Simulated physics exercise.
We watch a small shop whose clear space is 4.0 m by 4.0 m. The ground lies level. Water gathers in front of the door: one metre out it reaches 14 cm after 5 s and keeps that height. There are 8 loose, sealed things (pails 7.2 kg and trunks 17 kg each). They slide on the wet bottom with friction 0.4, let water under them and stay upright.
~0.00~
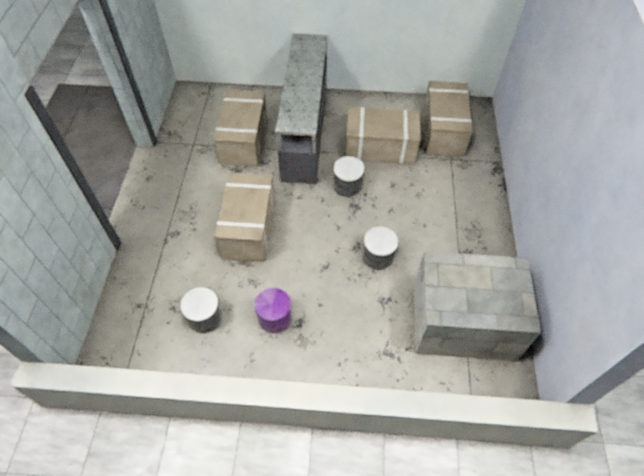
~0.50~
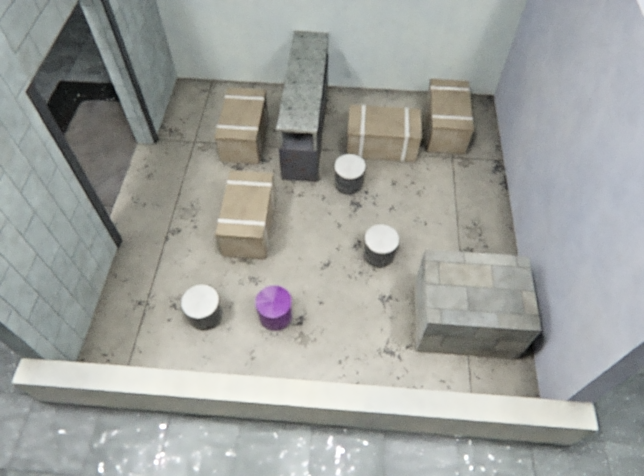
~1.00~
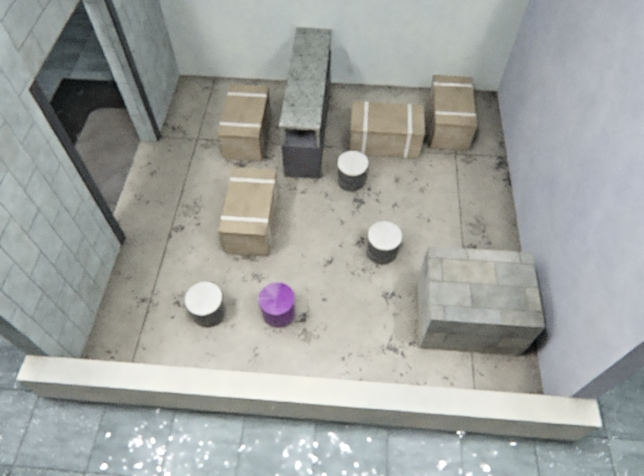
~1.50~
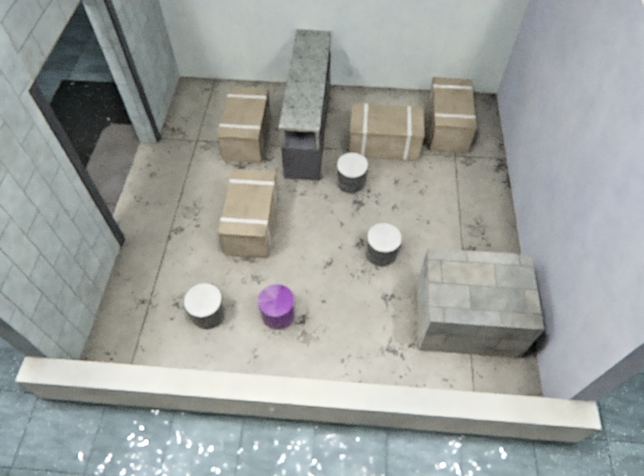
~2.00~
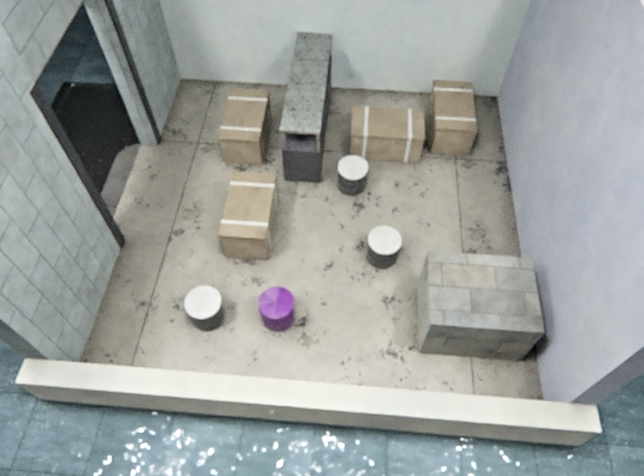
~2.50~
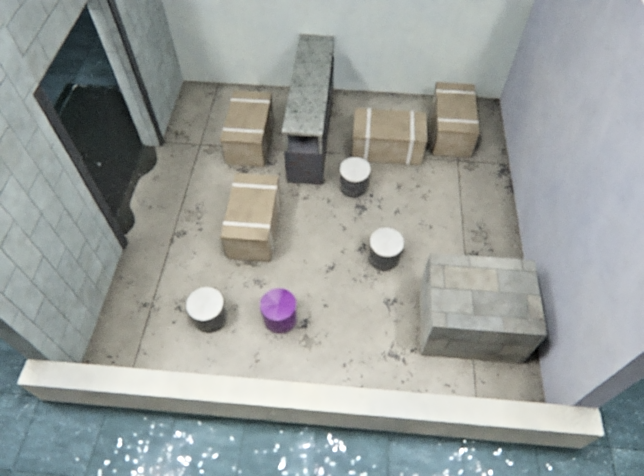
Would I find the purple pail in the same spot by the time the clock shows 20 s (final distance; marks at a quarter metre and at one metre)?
The purple pail holds its place.
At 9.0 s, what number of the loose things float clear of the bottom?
At that moment 1.
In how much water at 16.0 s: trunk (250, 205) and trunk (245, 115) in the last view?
About 7 and 9 cm.
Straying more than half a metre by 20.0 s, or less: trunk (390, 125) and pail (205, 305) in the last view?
In turn: Past it, short of it.
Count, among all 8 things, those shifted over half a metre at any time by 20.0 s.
I count 6.
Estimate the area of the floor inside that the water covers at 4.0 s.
About 1.5 m2.
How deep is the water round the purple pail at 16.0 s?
About 7 cm.
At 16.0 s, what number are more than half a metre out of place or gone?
By then 3.
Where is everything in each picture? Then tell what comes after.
In the first frame, the purple pail at (273, 304) rests on the ground; water covers 0.0 m2; 0 of 8 have shifted.
In the second frame, the purple pail at (273, 301), on the bottom; water covers 0.0 m2; 0 of 8 have shifted.
In the third frame, the purple pail at (277, 298) rests on the ground; 0.0 m2 under water; 0 of 8 have shifted.
In the fourth frame, the purple pail at (276, 300) rests on the ground; 0.0 m2 under water; 0 of 8 have shifted.
In the fifth frame, the purple pail at (276, 302) rests on the ground; 0.0 m2 under water; 0 of 8 have shifted.
In the sixth frame, the purple pail at (278, 304), on the bottom; 0.0 m2 under water; 0 of 8 have shifted.
After 4.0 s the purple pail is near (278, 304), 0.0 m from its start, aground; 0 afloat.
After 9.0 s the purple pail is near (278, 304), 0.0 m from its start, aground; 1 afloat.
After 16.0 s the purple pail is near (269, 298), 0.1 m from its start, aground; 4 afloat.
After 20.0 s the purple pail is near (267, 297), 0.1 m from its start, aground; 6 afloat.
